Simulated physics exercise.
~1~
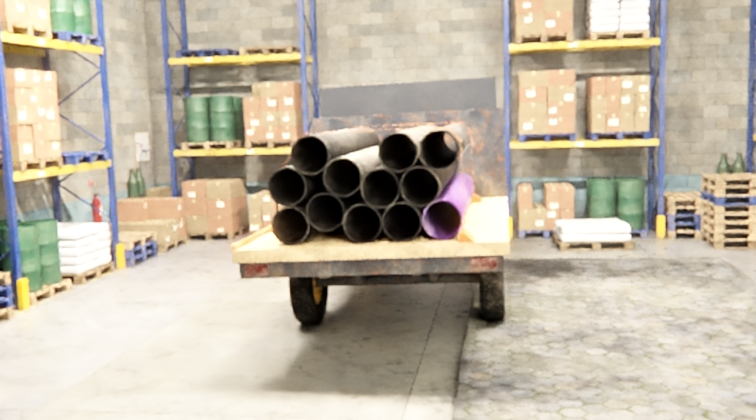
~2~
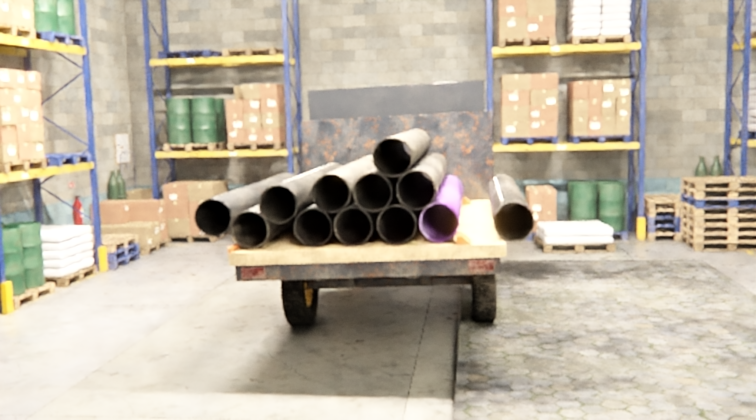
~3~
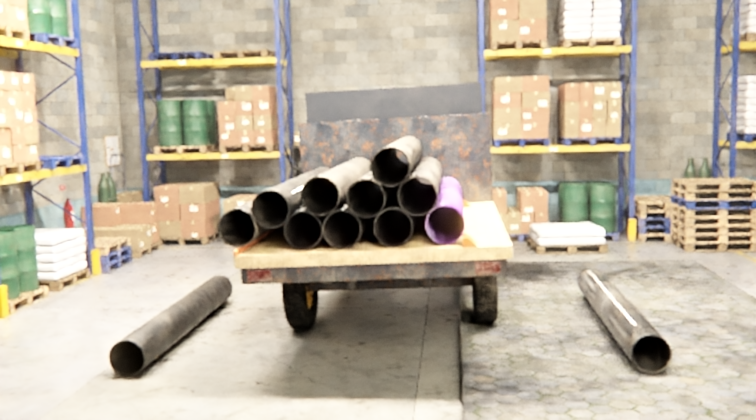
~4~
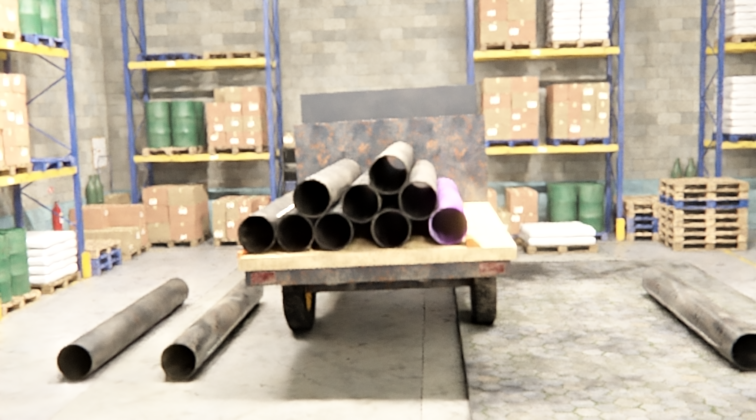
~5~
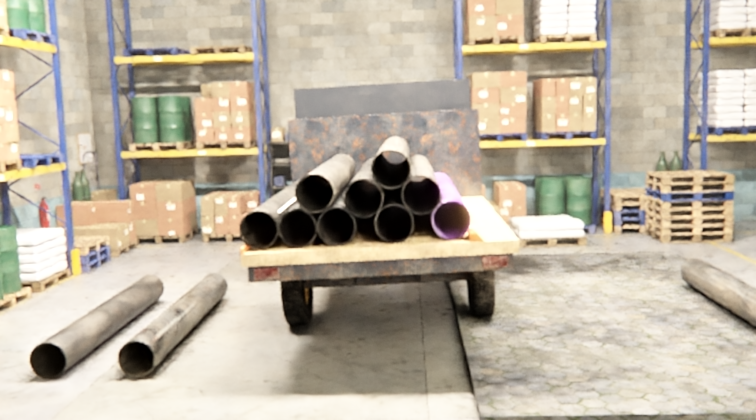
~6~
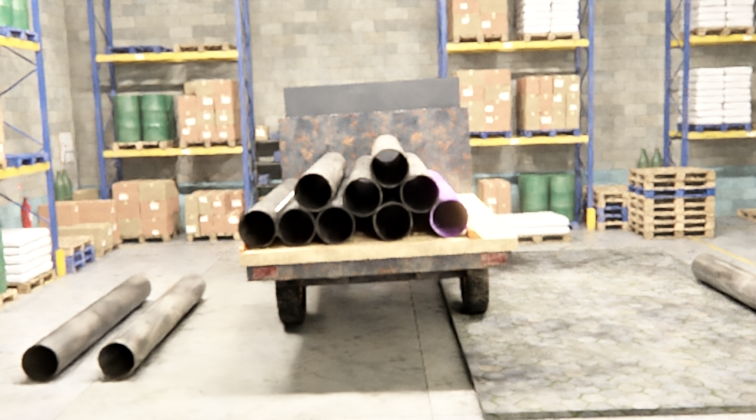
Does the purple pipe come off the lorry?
No, the purple pipe stays on the deck at the right end of the bottom row, while three dark pipes end up on the floor.
Warehouse with stacked pipes slumping on a flatbed lorry, one dropping off right and two left, a purple one staying aboard.
